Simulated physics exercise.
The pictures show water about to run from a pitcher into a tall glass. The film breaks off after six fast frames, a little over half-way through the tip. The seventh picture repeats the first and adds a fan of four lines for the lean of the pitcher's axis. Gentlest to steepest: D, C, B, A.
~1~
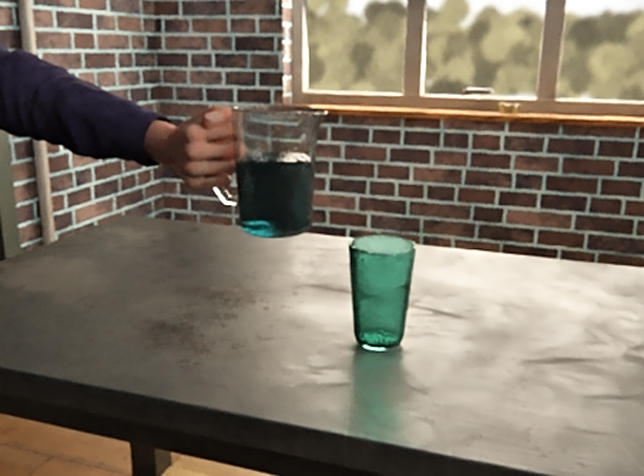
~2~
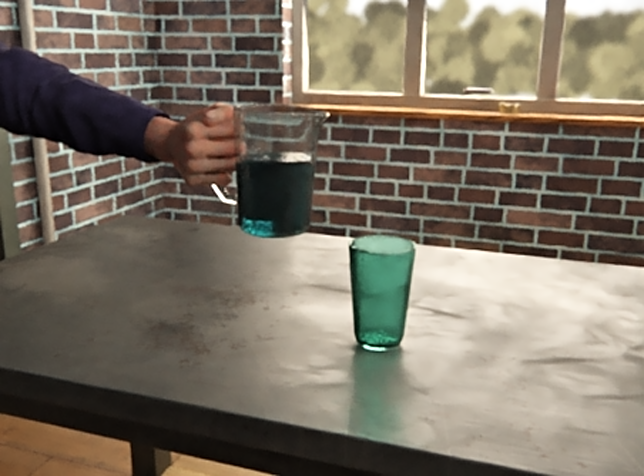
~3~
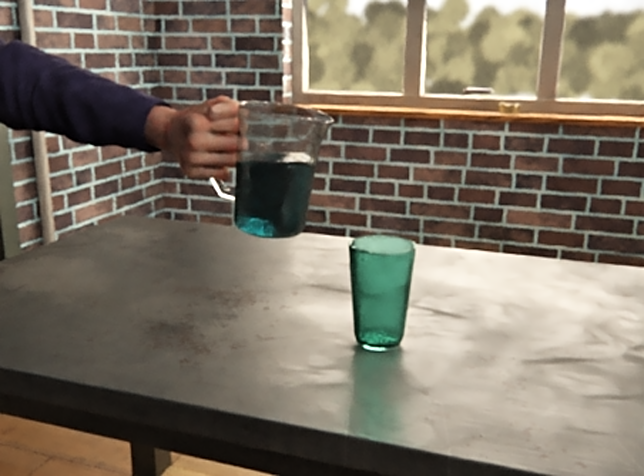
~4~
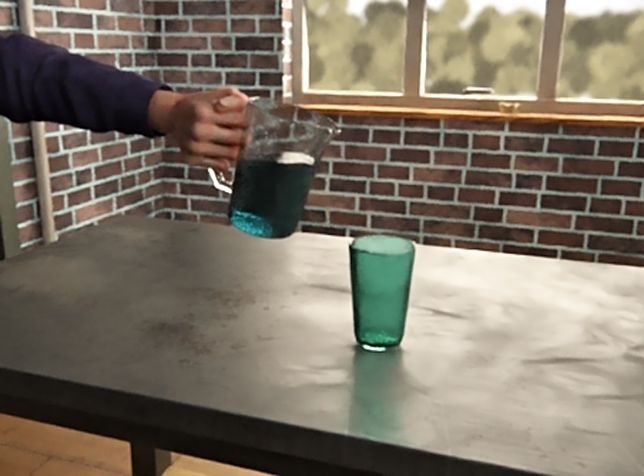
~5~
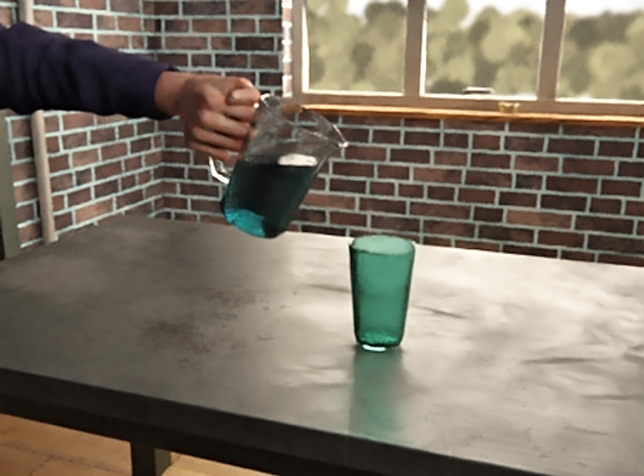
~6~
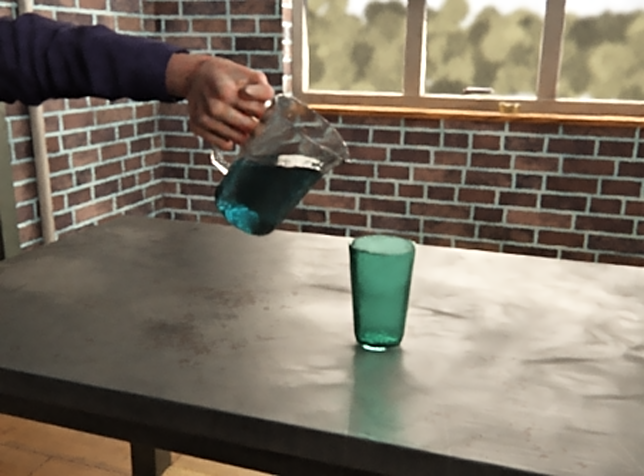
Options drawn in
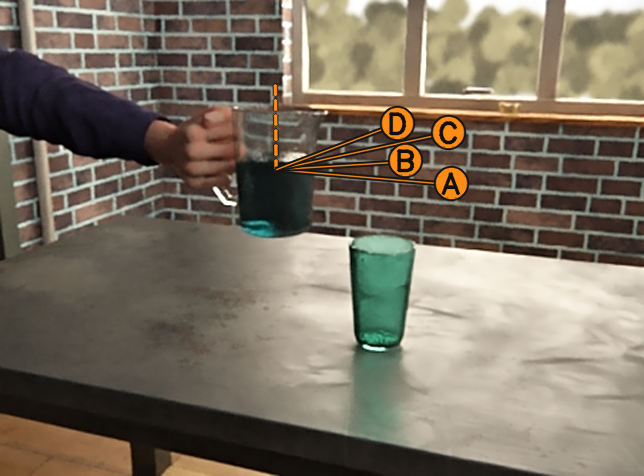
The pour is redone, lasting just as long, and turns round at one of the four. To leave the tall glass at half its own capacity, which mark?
The answer is tilt C.
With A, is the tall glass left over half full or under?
Over half.
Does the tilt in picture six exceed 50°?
No, it does not.
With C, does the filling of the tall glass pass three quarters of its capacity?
No, less.
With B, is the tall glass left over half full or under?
Over half.
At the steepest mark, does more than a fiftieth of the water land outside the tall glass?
Yes.
In orange, A at (434, 183); B at (388, 162); C at (431, 136); D at (381, 129).
Choosing A, the tall glass ends with about 77 % of what it can hold; 12 % of the water is spilt.
Choosing B, the tall glass ends with about 70 % of what it can hold.
Choosing C, the tall glass ends with about 49 % of what it can hold.
Choosing D, the tall glass ends with about 29 % of what it can hold.
